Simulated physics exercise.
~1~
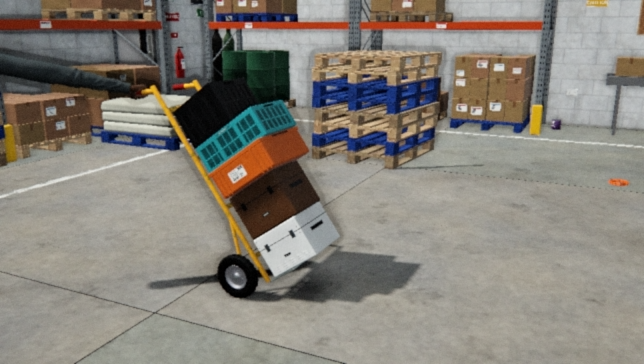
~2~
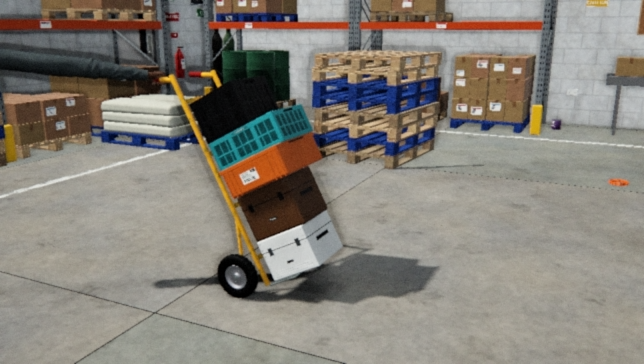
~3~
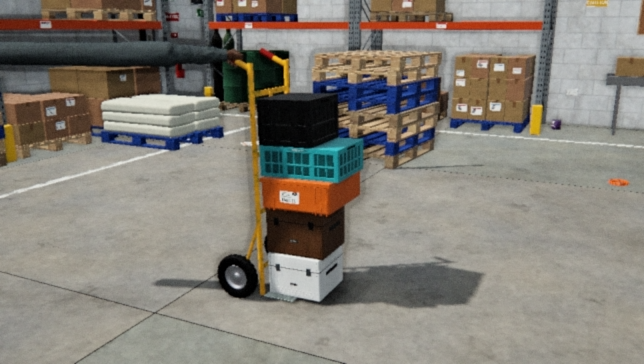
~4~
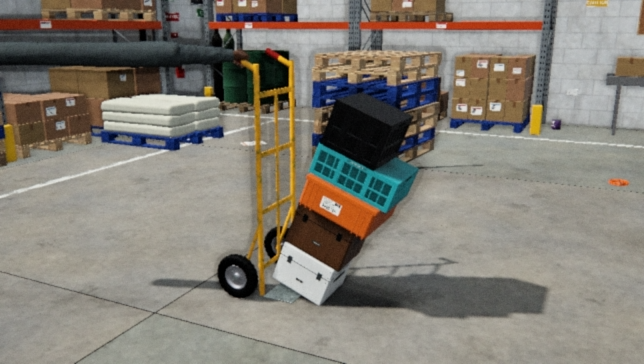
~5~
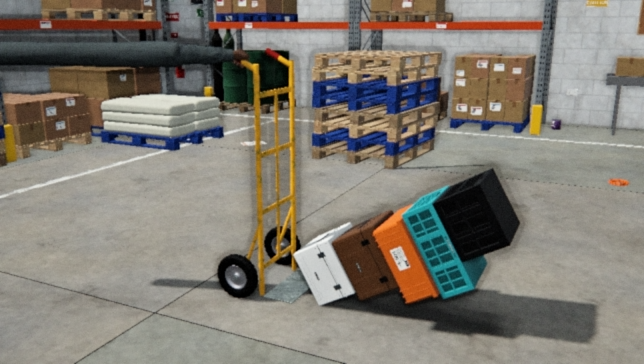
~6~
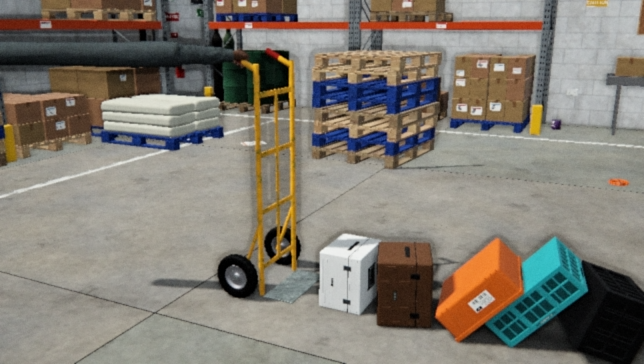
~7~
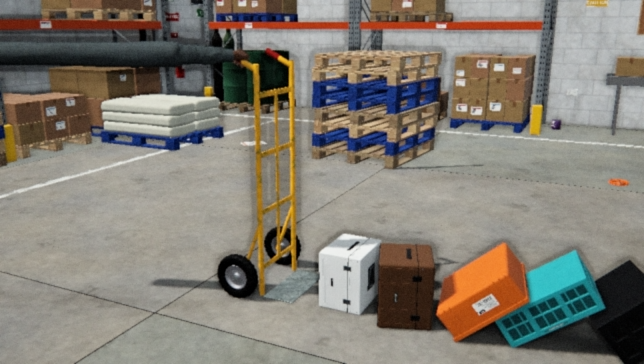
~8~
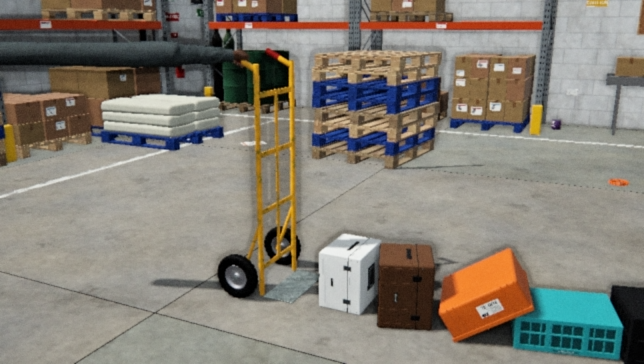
In this clip, a yellow hand truck stacked with white, brown, orange, turquoise and black containers swings upright in a warehouse, and the stack topples off to the right. The containers end strewn in a row on the floor, the black one partly out of view.
